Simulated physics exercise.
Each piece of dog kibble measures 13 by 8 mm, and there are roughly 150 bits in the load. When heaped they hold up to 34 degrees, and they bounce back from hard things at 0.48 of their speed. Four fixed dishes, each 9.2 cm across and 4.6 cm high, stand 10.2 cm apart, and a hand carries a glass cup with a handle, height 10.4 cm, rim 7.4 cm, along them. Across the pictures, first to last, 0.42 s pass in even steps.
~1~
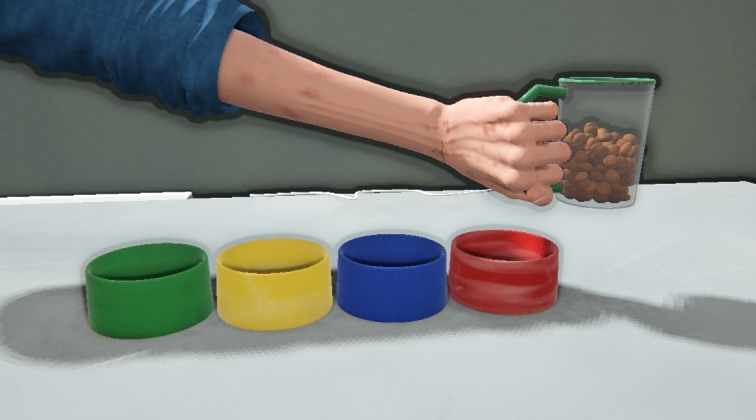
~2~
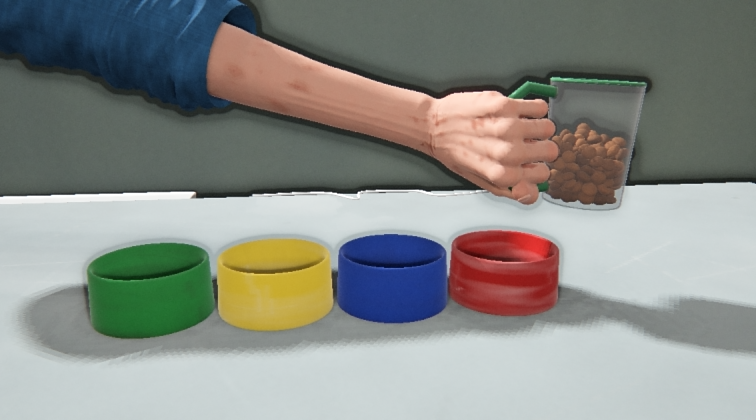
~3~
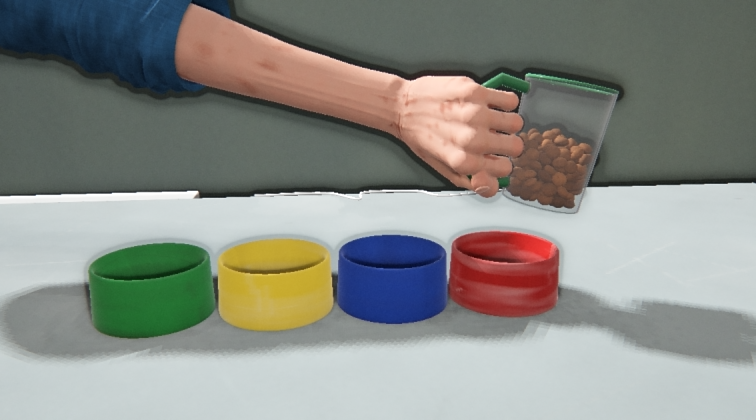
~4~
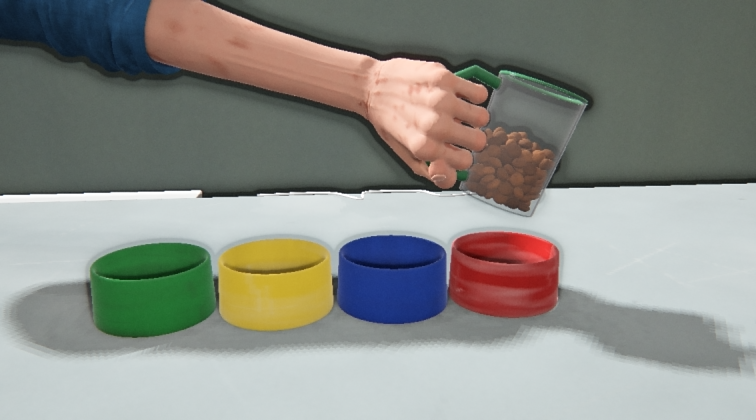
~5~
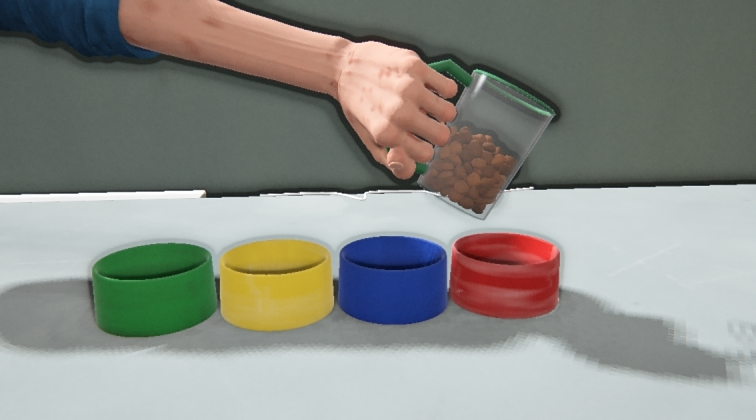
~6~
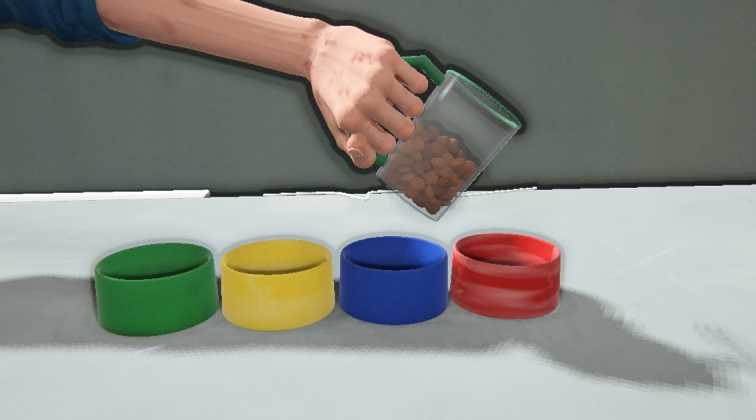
On a pale tabletop against a gray wall, a hand holds a clear cup of brown pieces above a row of green, yellow, blue and red dishes, moving it leftward while steadily tilting its rim to the right.
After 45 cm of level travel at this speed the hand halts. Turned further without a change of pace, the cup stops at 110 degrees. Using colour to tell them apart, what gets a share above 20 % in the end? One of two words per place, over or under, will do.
Red - under, blue - under, green - over, yellow - under, counter - under.
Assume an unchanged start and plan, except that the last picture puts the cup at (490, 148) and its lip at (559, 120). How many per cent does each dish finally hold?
Red 0, blue 0, green 70, yellow 10.
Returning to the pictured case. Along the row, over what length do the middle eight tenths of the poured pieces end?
5 cm.
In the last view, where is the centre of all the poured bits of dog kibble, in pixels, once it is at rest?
Estimated resting centre: Around (161, 289).
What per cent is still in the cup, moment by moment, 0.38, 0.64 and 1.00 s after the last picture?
First 100, then 100, then 80 per cent.
Then, 0.38 s after the last picture, tilt 77 degrees; cup holds 100 %.
Then, 0.64 s after the last picture, tilt 104 degrees; cup holds 100 %.
Then, 1.00 s after the last picture, tilt 110 degrees; cup holds 80 %, green 20 %.
In the end, red 0 %, blue 0 %, green 85 %, yellow 0 %, counter 0 %, cup 10 %.
